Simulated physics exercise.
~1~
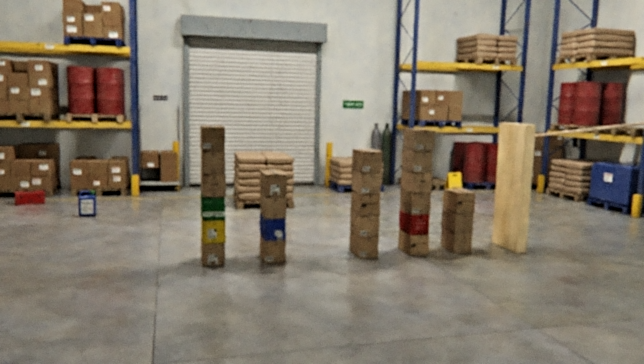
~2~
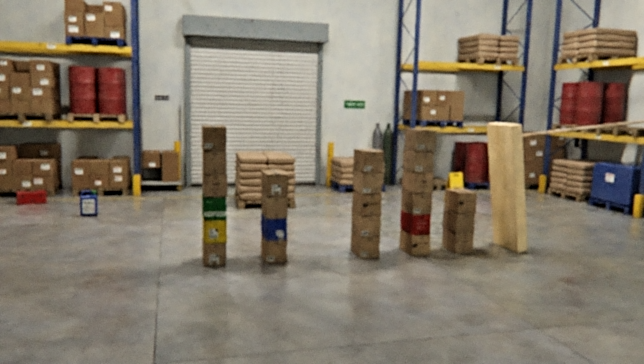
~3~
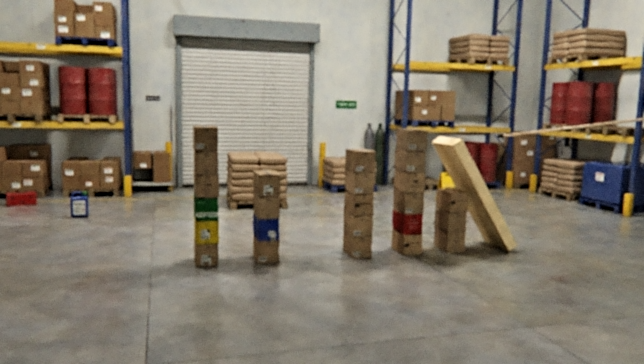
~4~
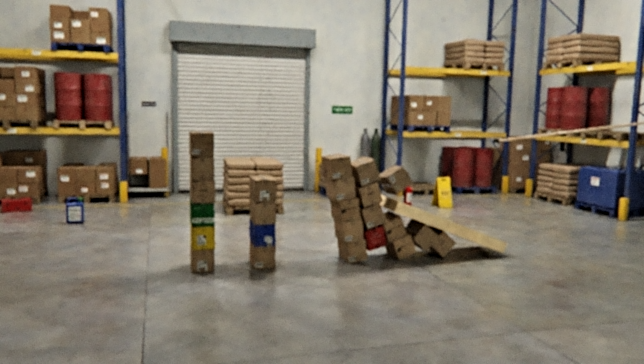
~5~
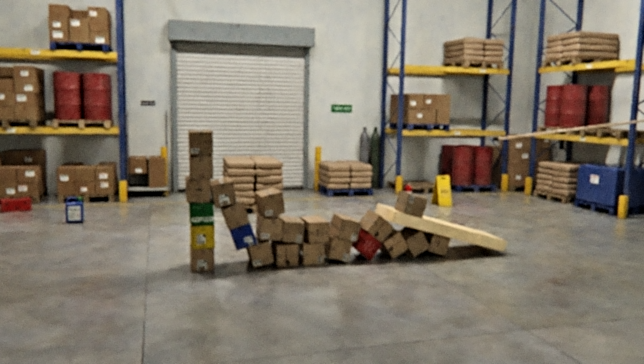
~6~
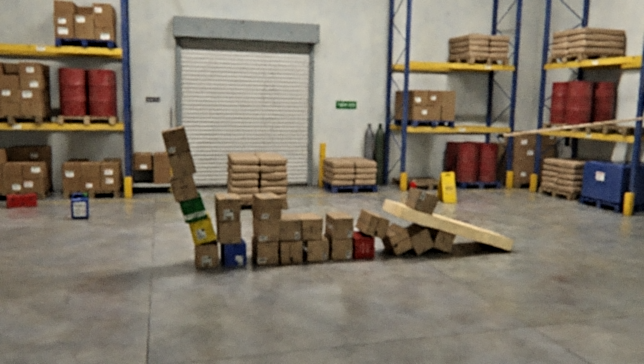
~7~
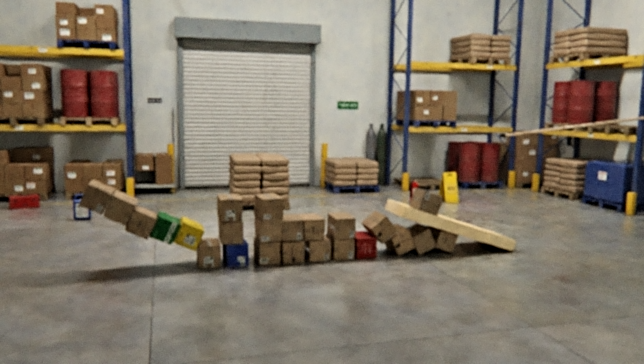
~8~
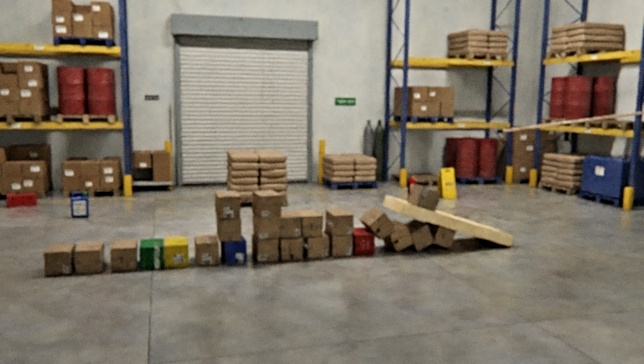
A tall pale board tipped left into a row of stacked cardboard boxes in a warehouse, toppling the piles one after another until the last fell leftward, leaving its green and yellow boxes lying in a line across the floor.
